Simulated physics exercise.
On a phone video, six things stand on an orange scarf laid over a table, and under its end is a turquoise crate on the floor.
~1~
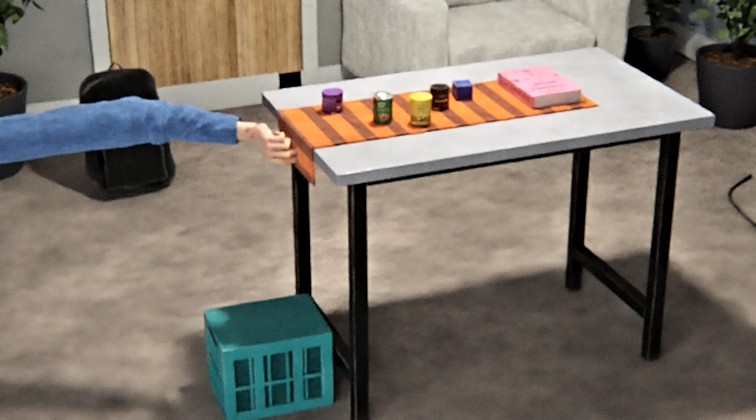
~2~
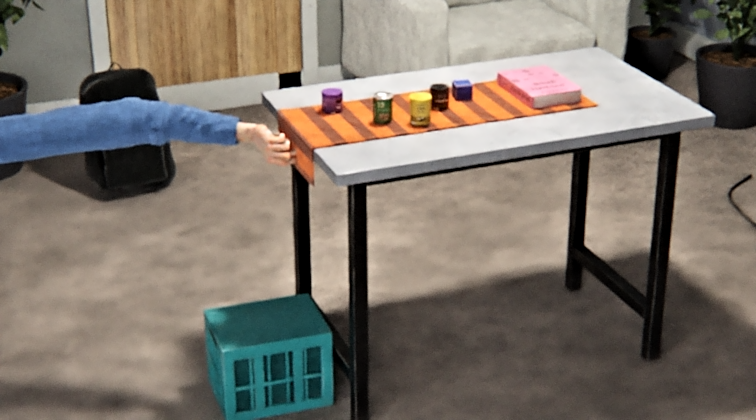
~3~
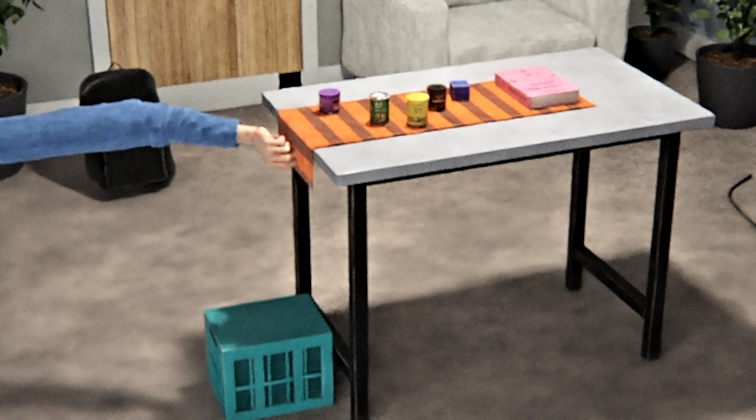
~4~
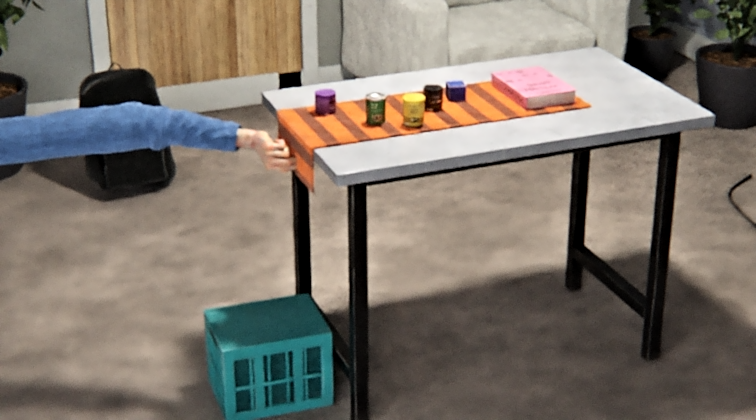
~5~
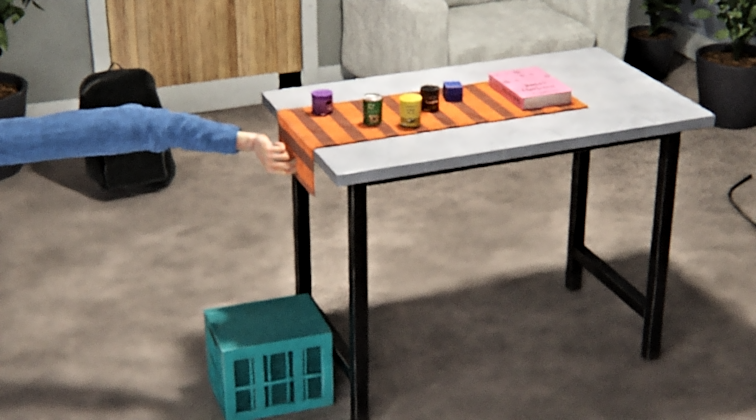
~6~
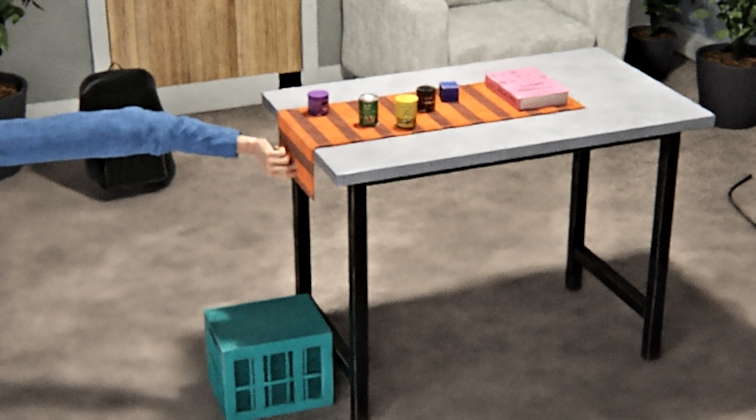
The video shows a hand at the left end of a table slowly pulling a striped orange cloth slightly leftward, its hanging end lowering a little while small colourful containers, a blue cube and a pink item shift along with it.
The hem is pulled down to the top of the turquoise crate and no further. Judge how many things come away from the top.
The number still up top goes down by four, if you watch closely.
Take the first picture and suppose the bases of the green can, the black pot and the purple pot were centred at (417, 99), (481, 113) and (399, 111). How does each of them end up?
Note: Green can lost; black pot kept on top; purple pot lost.
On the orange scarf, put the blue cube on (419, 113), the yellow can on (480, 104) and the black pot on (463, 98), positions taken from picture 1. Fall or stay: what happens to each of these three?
Outcome: Blue cube falls away, yellow can stays aboard, black pot stays aboard.
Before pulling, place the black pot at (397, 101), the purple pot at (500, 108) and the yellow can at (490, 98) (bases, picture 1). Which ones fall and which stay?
Outcome: Black pot is gone, purple pot is still in place, yellow can is still in place.
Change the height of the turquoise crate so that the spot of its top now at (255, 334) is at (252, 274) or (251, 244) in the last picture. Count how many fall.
The first gives 2, the second 1.
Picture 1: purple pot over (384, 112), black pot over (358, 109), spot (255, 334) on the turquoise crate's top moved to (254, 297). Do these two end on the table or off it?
Here's what happens: The purple pot leaves its perch, the black pot leaves its perch.
Early on, hem near (296, 237); purple pot gone.
Midway, hem near (295, 297); purple pot, green can and yellow can gone.
Finally, hem on the crate; purple pot, green can, yellow can and black pot gone. The count of fallen things is four.
